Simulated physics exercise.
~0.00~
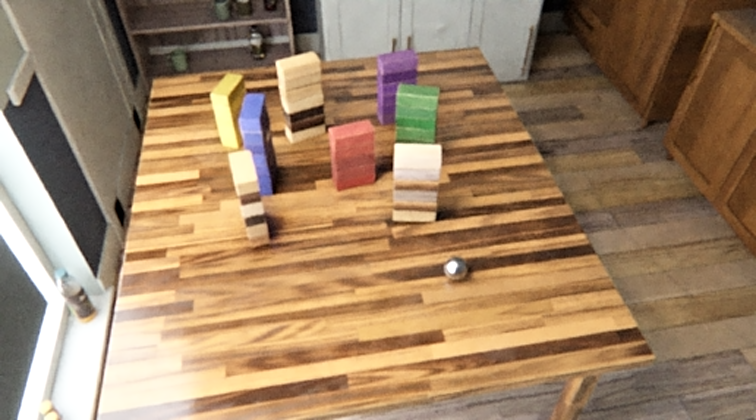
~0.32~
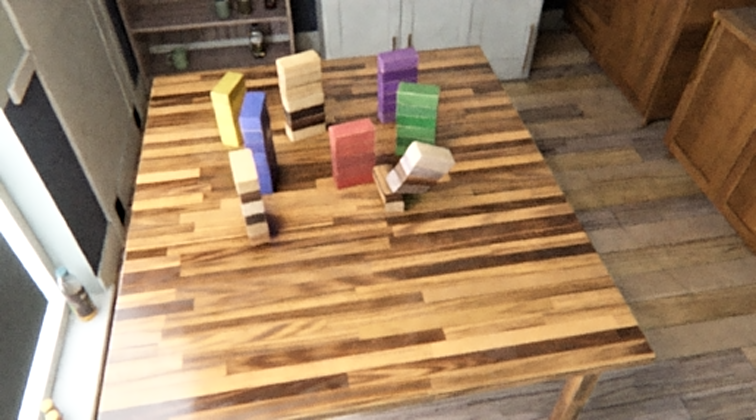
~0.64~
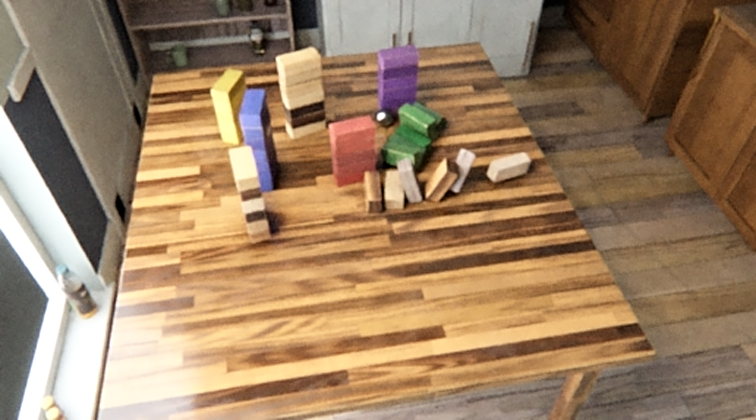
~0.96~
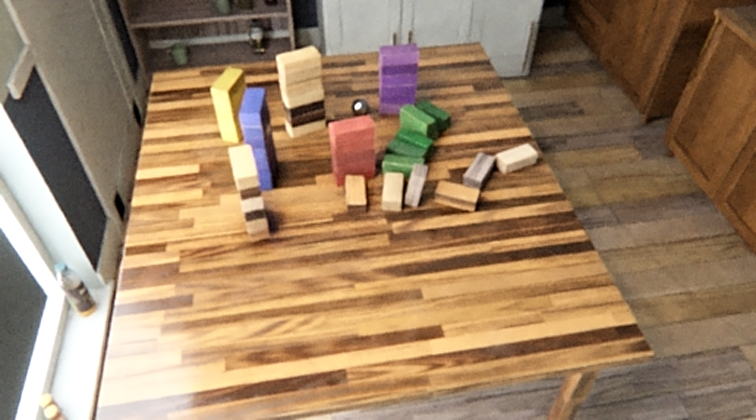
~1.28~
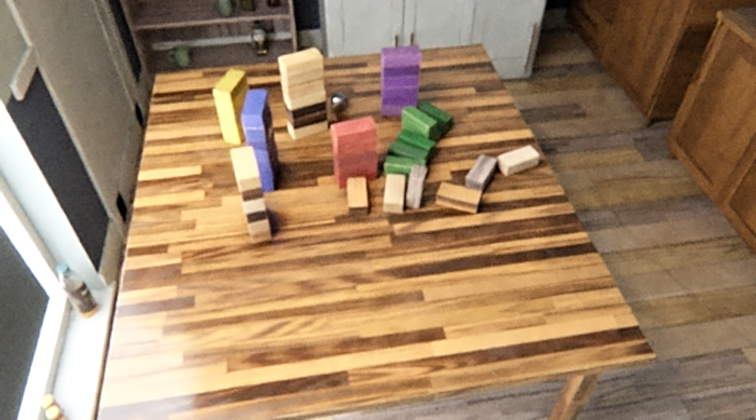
A small steel ball rolls across a striped wooden table, seen from above in a room with cabinets, among eight upright stacks of toy blocks. Yellow, blue and two mixed wood-toned stacks stand toward the left, red in the middle, and purple, green and a pale wood-toned stack toward the right. The pale stack at the front right buckles and breaks apart, its pieces scattering. The green stack behind it then topples into a heap, while the ball appears near the purple stack. The ball drifts left toward the tall wood-toned stack at the back, with the other six stacks still standing.
